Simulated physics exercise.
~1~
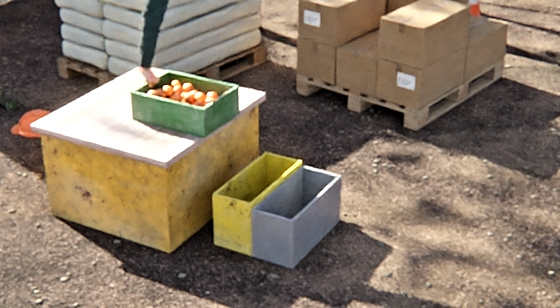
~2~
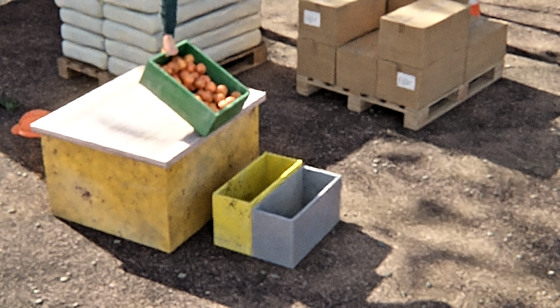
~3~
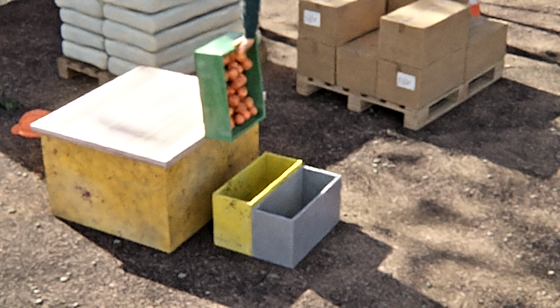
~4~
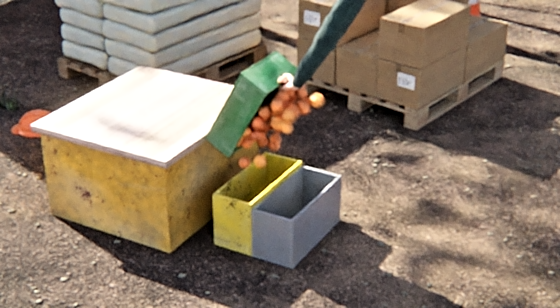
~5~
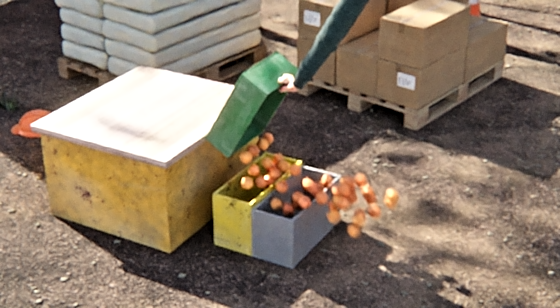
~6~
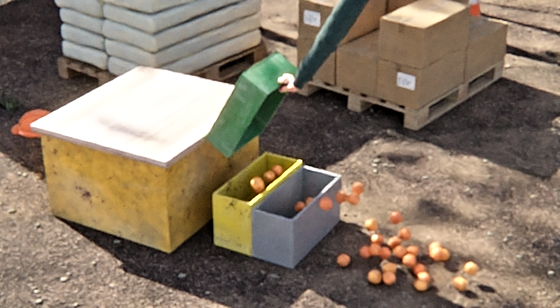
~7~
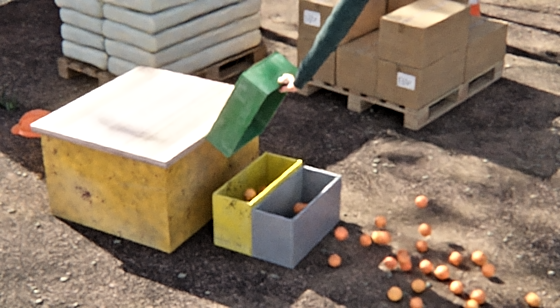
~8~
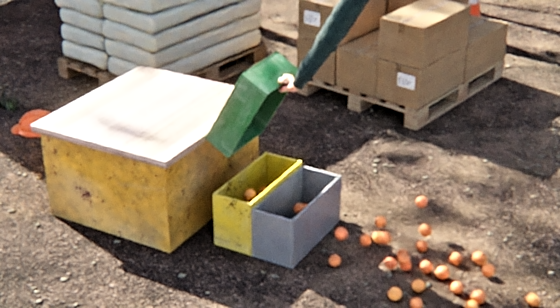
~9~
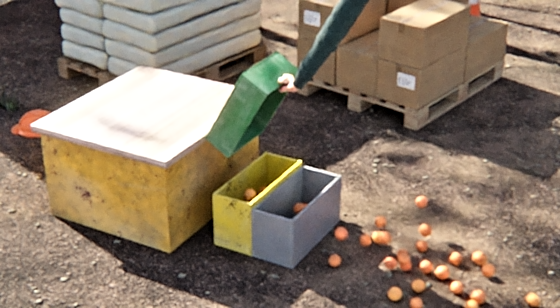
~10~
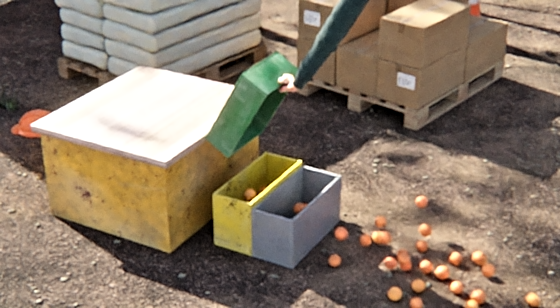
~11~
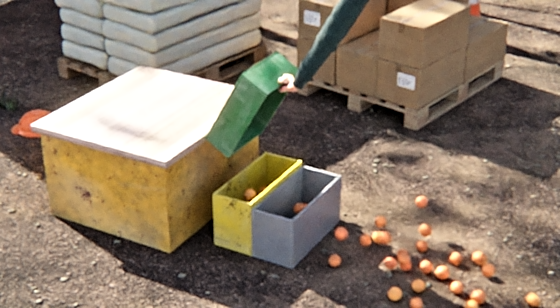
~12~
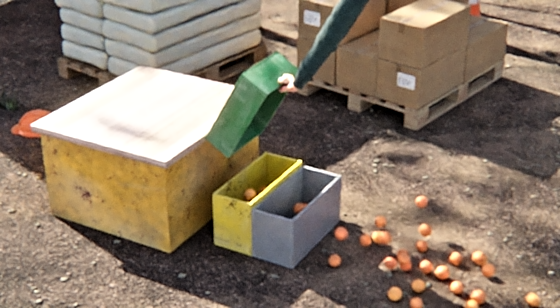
A green box of oranges beside a hand lifts off a pale-topped yellow bench, tips steeply to the right and spills its load toward a yellow box and a grey bin; some land inside both, while many scatter and settle on the ground beyond the bin.
